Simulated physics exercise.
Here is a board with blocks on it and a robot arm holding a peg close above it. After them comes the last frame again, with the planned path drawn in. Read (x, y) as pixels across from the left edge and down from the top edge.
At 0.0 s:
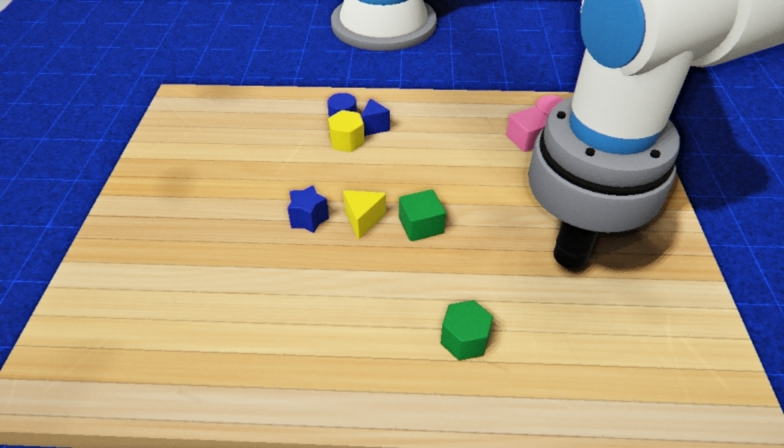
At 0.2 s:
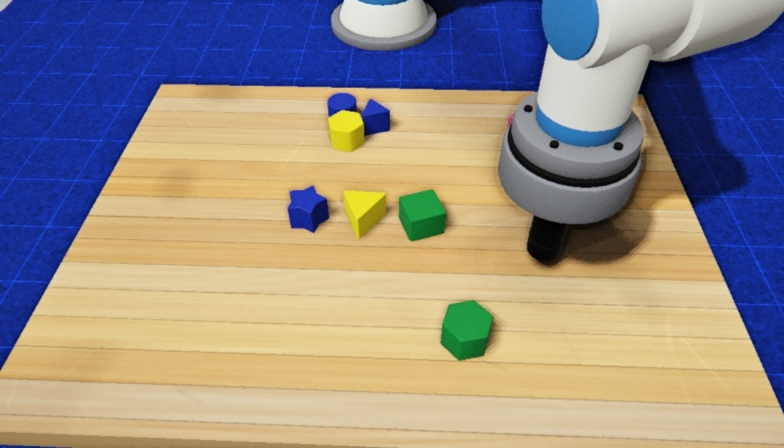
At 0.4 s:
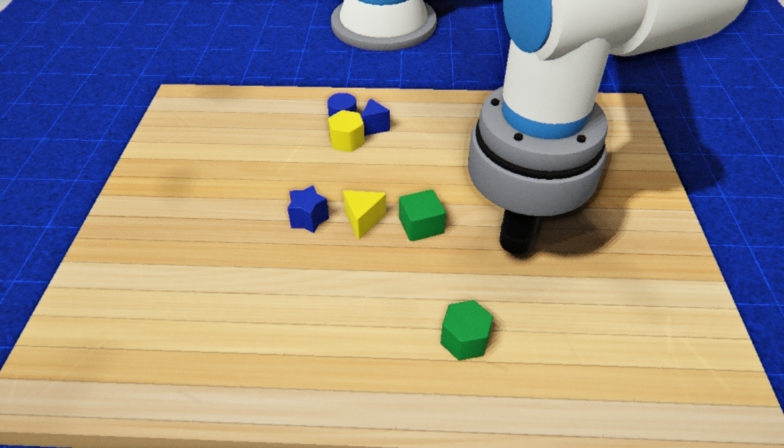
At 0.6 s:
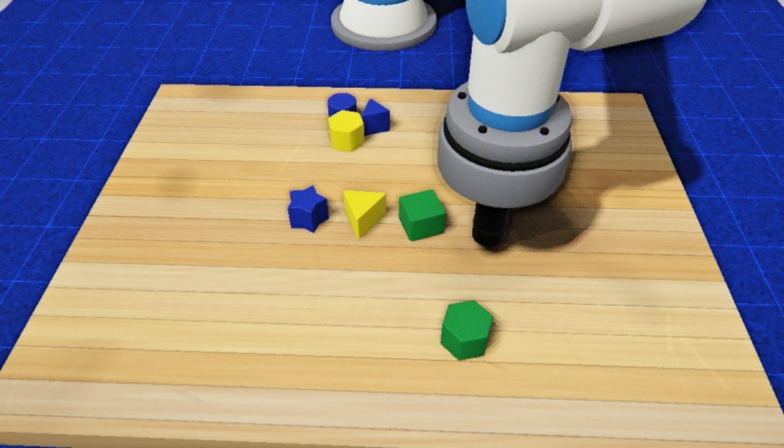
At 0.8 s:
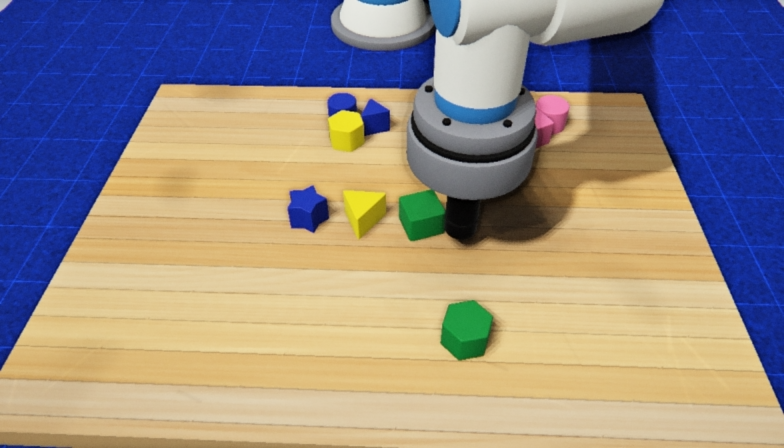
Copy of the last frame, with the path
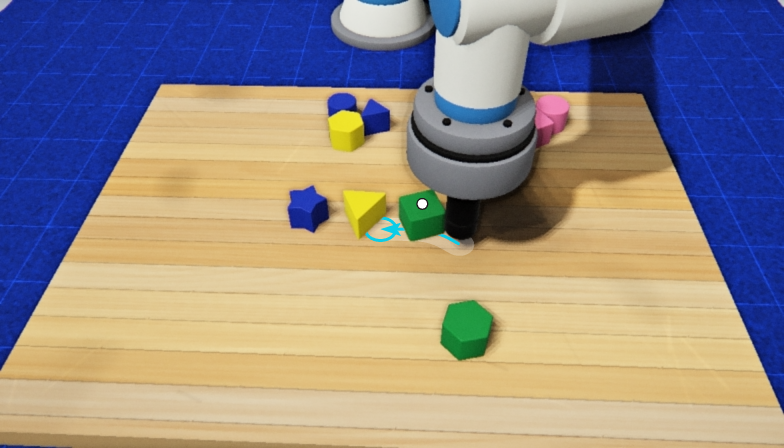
A light wooden board on a blue, grid-lined surface is seen from above at an angle by a still camera. A blue star, a yellow triangle and a green block sit in a row near the middle, with a green hexagon below, a yellow and blue cluster above and pink pieces behind the arm. The white and grey robot arm glides steadily left, bringing its black peg beside the green block, while the blocks stay still.
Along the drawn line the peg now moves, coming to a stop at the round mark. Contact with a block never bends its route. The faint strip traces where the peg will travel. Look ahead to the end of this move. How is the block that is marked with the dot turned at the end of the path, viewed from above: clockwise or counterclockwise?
From overhead, the rotation is clockwise.
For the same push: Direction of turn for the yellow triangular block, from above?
That block twists counter-clockwise.
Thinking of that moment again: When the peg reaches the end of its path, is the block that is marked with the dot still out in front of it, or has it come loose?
By the time the path ends, the block that is marked with the dot has slid off to the side or behind.
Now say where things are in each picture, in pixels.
Tip of the peg (570, 257), middles of tops, blue star (305, 198), yellow triangular block (362, 200), green four-sided block (422, 204), in the first picture.
Peg (543, 250), nothing pushed, in the second picture.
Peg (515, 243), nothing pushed, in the third picture.
Peg (488, 236), nothing pushed, in the fourth picture.
Peg (460, 229), blue star (305, 198), yellow triangular block (362, 200), green four-sided block (422, 204), in the fifth picture.
The line goes from (458, 244) over (435, 233) and (408, 229) to (381, 229); the dot is on the green four-sided block.
Halfway along, peg (421, 215); green four-sided block (402, 189).
At the end, peg (380, 215); blue star unmoved; yellow triangular block (355, 199), turned 20° anticlockwise; green four-sided block (393, 184), turned 20° clockwise.
